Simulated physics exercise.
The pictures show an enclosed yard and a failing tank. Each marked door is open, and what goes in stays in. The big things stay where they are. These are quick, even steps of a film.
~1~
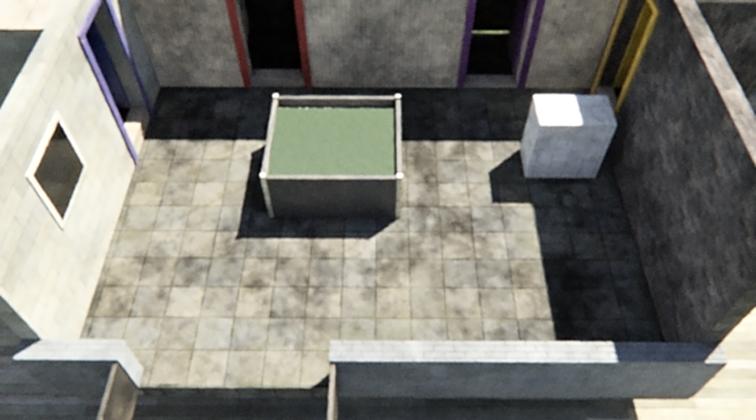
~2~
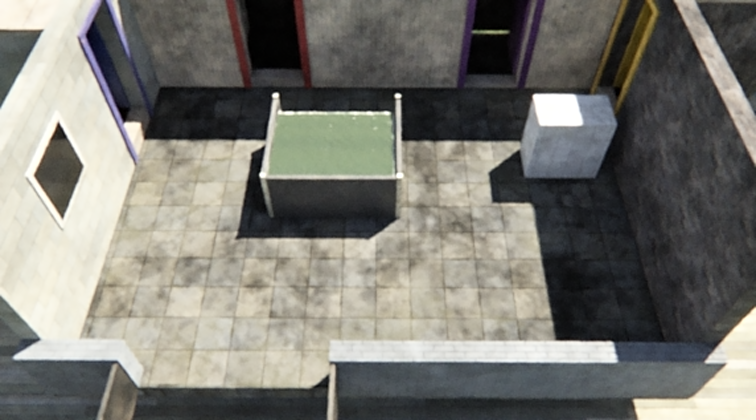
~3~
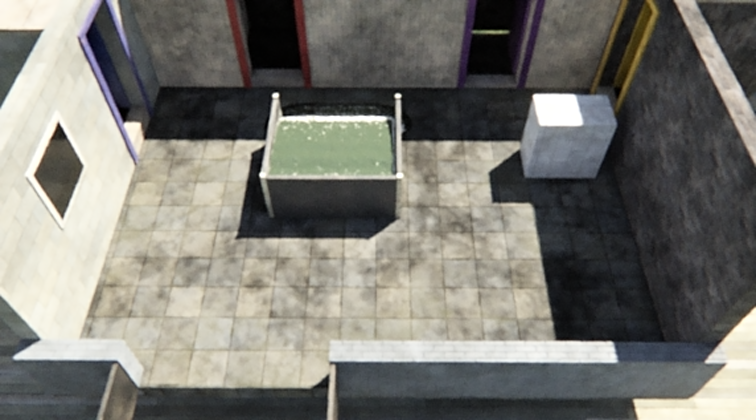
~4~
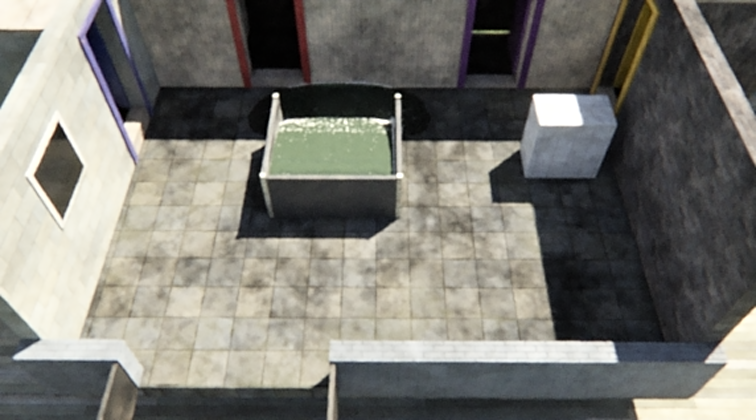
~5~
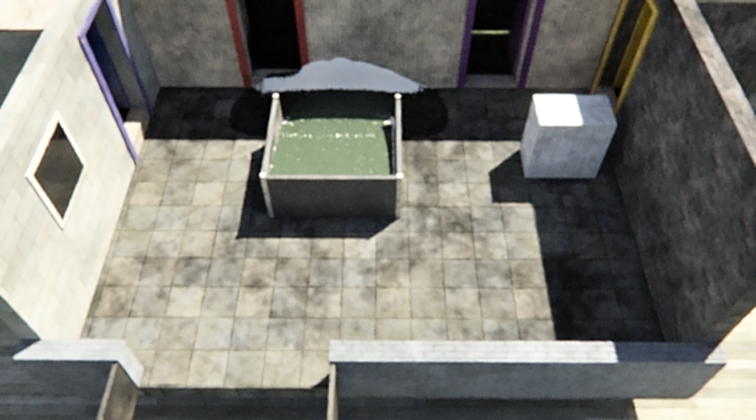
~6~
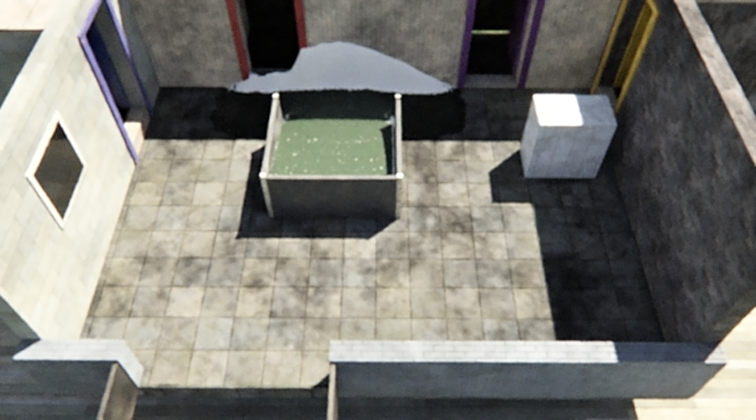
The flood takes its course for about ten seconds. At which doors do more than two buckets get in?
One by one: The blue door admits no more than that; the yellow door admits no more than that; the purple door admits no more than that; the red door lets in a lot.
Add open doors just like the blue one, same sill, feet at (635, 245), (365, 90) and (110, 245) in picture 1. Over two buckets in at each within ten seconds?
In turn: Is under, floods, keeps below it.
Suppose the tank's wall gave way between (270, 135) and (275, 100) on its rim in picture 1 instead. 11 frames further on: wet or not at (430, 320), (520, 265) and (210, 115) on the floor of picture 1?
In turn: No water, no water, covered.
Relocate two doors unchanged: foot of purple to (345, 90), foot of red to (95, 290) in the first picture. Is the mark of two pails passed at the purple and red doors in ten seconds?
In short: Purple door is over, red door is under.
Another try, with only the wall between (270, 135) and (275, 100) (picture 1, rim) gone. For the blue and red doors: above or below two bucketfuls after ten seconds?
Blue door lets more in; red door takes less.
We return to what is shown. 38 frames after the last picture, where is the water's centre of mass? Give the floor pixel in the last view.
Roughly at (368, 192).
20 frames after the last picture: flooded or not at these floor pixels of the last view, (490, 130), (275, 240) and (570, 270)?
In that order: Wet, not flooded, under water.
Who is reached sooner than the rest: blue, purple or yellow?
The purple door.
A moment on, water covers 20 % of the floor; the blue door not reached, the yellow door not reached, the purple door wet at the sill, nothing in, the red door over two buckets in.
Next, water covers 35 % of the floor; the blue door wet at the sill, nothing in, the yellow door wet at the sill, nothing in, the purple door wet at the sill, nothing in, the red door over two buckets in.
Then, water covers 60 % of the floor; the blue door wet at the sill, nothing in, the yellow door under two buckets in, the purple door under two buckets in, the red door over two buckets in.
Later, water covers 85 % of the floor; the blue door wet at the sill, nothing in, the yellow door under two buckets in, the purple door under two buckets in, the red door over two buckets in.
In the end, water covers 95 % of the floor; the blue door under two buckets in, the yellow door under two buckets in, the purple door under two buckets in, the red door over two buckets in.
